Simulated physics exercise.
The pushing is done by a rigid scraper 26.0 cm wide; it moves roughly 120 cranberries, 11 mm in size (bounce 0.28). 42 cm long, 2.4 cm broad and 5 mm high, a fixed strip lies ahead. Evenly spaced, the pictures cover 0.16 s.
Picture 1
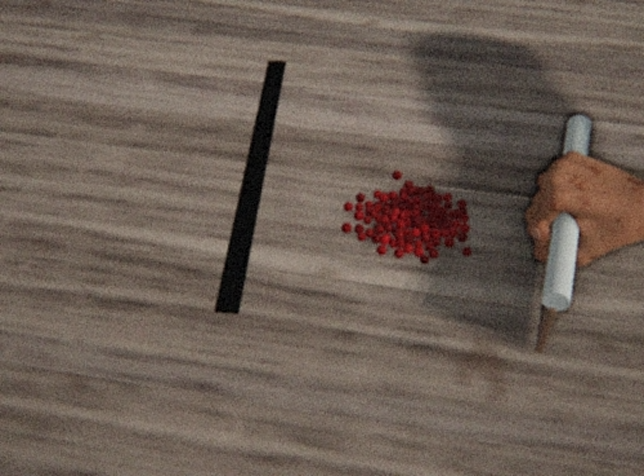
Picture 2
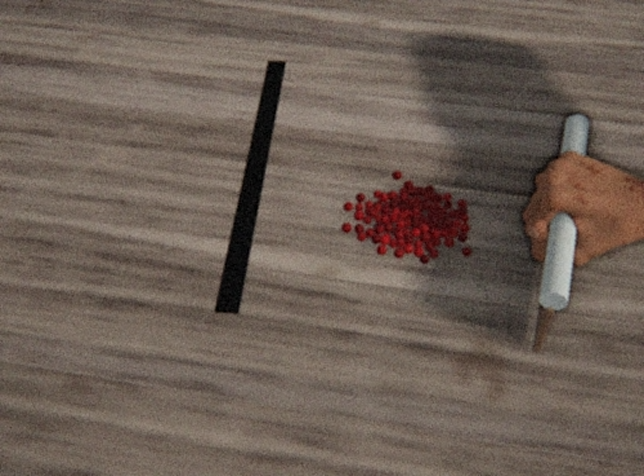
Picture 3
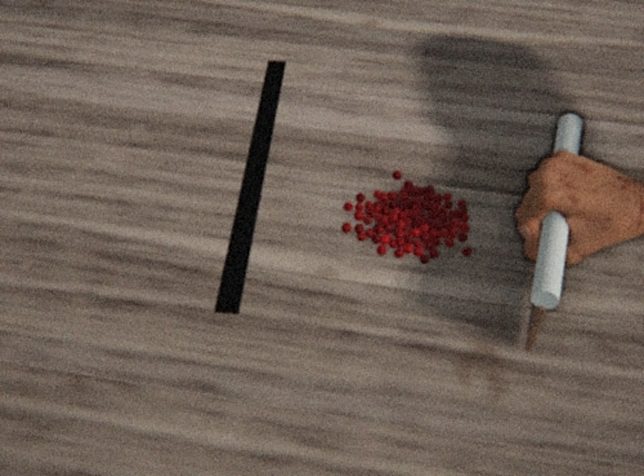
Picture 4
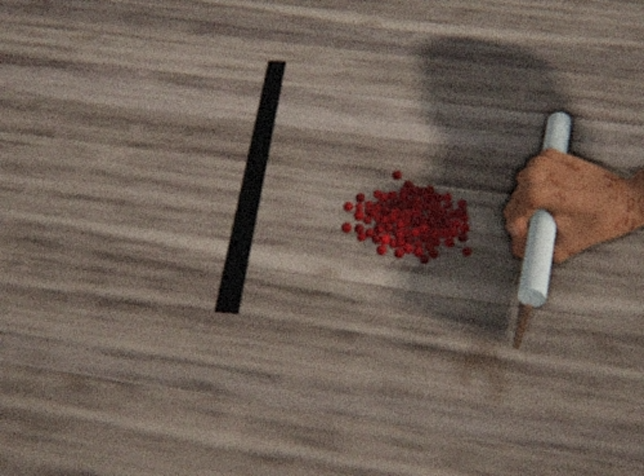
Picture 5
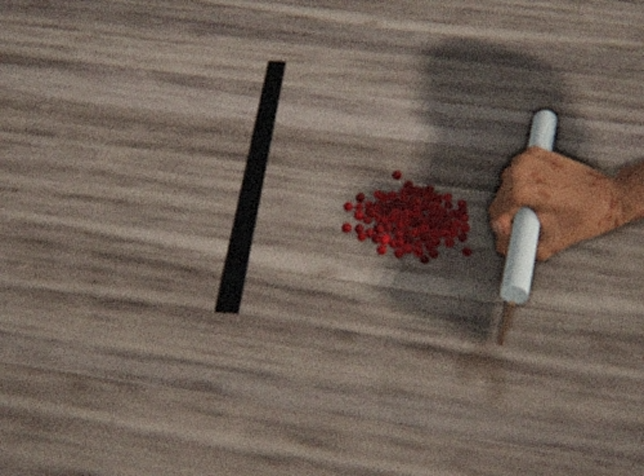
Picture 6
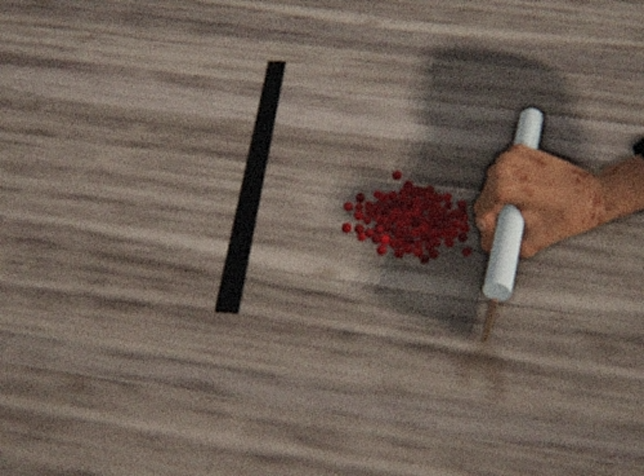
At the start, a hand grips a pale scraper at the right of a wooden surface, with a pile of small red berries near the middle and a black strip to their left. The hand slides the scraper leftward, slowly then faster, nearing the pile's right edge while the berries stay still.
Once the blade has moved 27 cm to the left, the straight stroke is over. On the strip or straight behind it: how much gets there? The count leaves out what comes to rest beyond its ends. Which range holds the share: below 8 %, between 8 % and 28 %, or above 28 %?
A fair number end up on or behind the strip.
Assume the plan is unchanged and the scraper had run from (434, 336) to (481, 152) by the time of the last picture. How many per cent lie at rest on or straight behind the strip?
Somewhere above 25, then.
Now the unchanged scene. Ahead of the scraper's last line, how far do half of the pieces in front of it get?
Some 3 cm.
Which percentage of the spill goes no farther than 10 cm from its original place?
I'd put it at around 0 per cent.
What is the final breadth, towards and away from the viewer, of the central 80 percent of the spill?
Estimated width: Near 14 cm.
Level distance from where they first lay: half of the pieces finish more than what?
I'd put it at close to 16 cm.
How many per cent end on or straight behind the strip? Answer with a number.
About 15 percent.
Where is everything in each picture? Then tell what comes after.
In the first frame, scraper from (551, 316) to (575, 139); moved 0.0 cm; pieces shifted so far, 0; middle of the spill at (416, 214); strip at (256, 166).
In the second frame, scraper from (548, 316) to (573, 139); moved 0.2 cm; pieces shifted so far, 0; middle of the spill at (416, 214).
In the third frame, scraper from (540, 314) to (566, 138); moved 0.9 cm; pieces shifted so far, 0; middle of the spill at (416, 214).
In the fourth frame, scraper from (527, 312) to (555, 136); moved 2.1 cm; pieces shifted so far, 0; middle of the spill at (416, 214).
In the fifth frame, scraper from (510, 309) to (541, 134); moved 3.6 cm; pieces shifted so far, 0; middle of the spill at (416, 214).
In the sixth frame, scraper from (493, 306) to (528, 132); moved 5.1 cm; pieces shifted so far, 0; middle of the spill at (416, 214); strip at (256, 166).
Then, 0.25 s after the last picture, scraper 17 cm from its start, spill 13 cm wide; elsewhere 100 %.
Then, 0.50 s after the last picture, scraper 27 cm from its start, spill 17 cm wide; on or straight behind the strip 10 %, elsewhere 90 %.
Then, 0.71 s after the last picture, scraper 27 cm from its start, spill 18 cm wide; on or straight behind the strip 15 %, elsewhere 85 %.
In the end, on or straight behind the strip 15 %, elsewhere 85 %.
